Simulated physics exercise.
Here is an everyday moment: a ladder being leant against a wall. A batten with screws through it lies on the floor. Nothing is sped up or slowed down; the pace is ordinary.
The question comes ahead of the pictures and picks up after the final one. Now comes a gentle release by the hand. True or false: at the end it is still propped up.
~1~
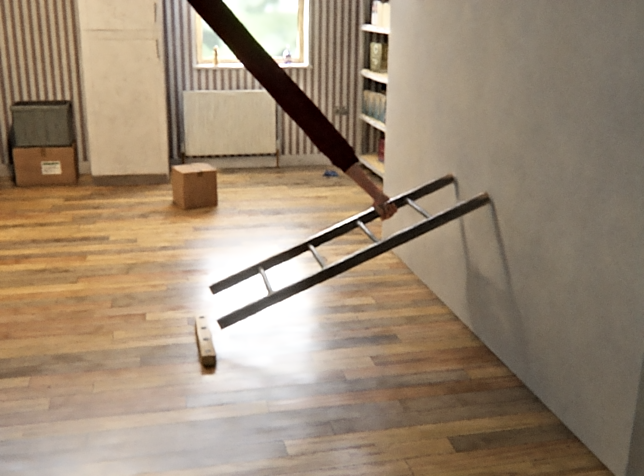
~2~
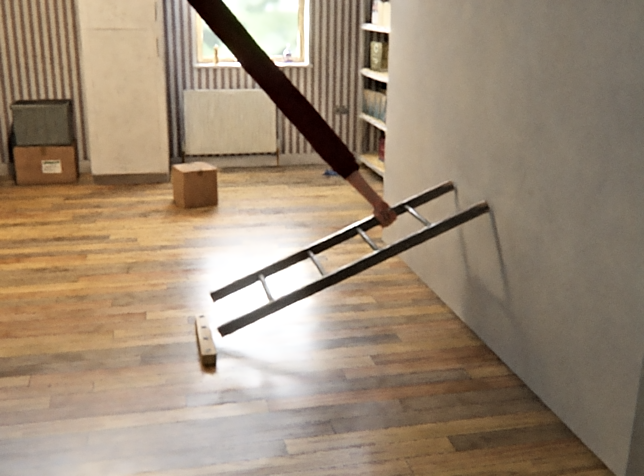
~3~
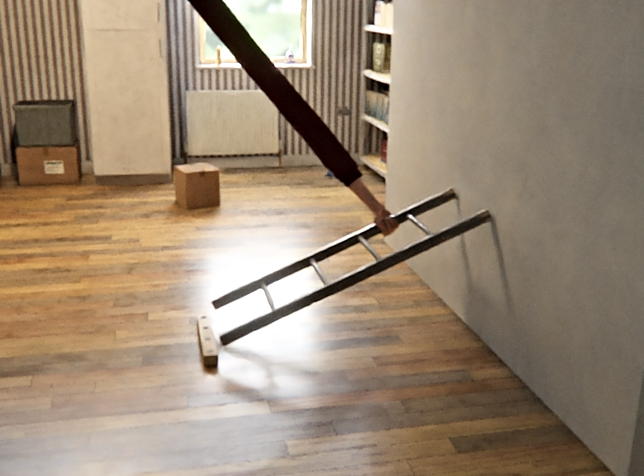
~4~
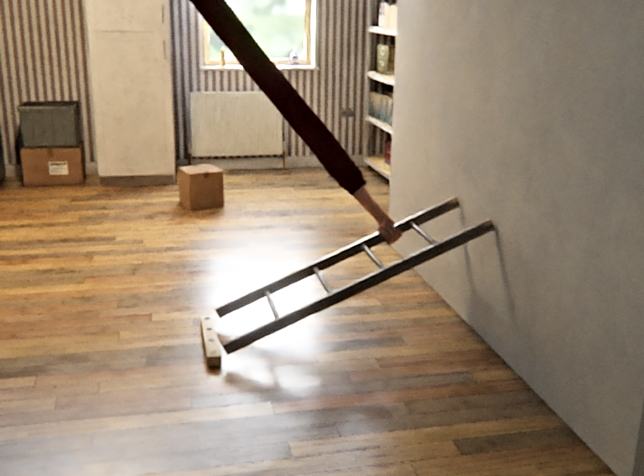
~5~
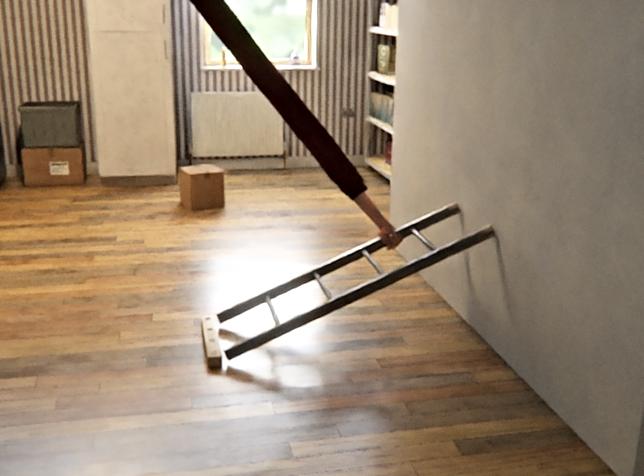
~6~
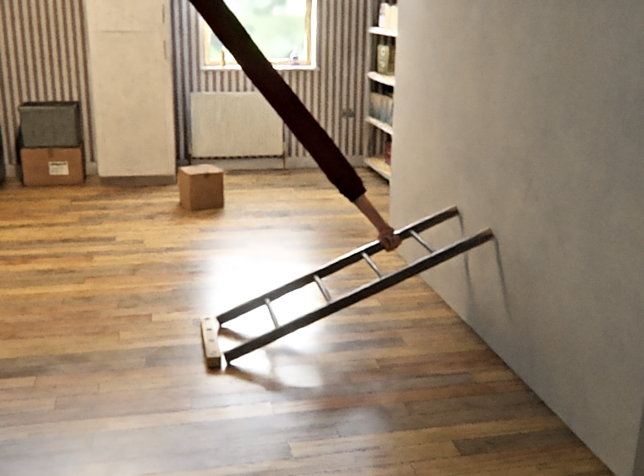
True.
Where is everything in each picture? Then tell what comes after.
In the first frame, still on the way; grey ladder (344, 246); batten (205, 338).
In the second frame, still on the way; grey ladder (344, 253); batten (205, 337).
In the third frame, still on the way; grey ladder (346, 262); batten (207, 338).
In the fourth frame, still on the way; grey ladder (349, 270); batten (211, 339).
In the fifth frame, still on the way; grey ladder (350, 276); batten (211, 339).
In the sixth frame, in place, still held; grey ladder (349, 279); batten (211, 339).
Then, 0.10 s after the last picture, grey ladder moving near (348, 281).
Then, 0.42 s after the last picture, grey ladder at rest near (348, 280).
At rest, the grey ladder stays up, near (348, 280).
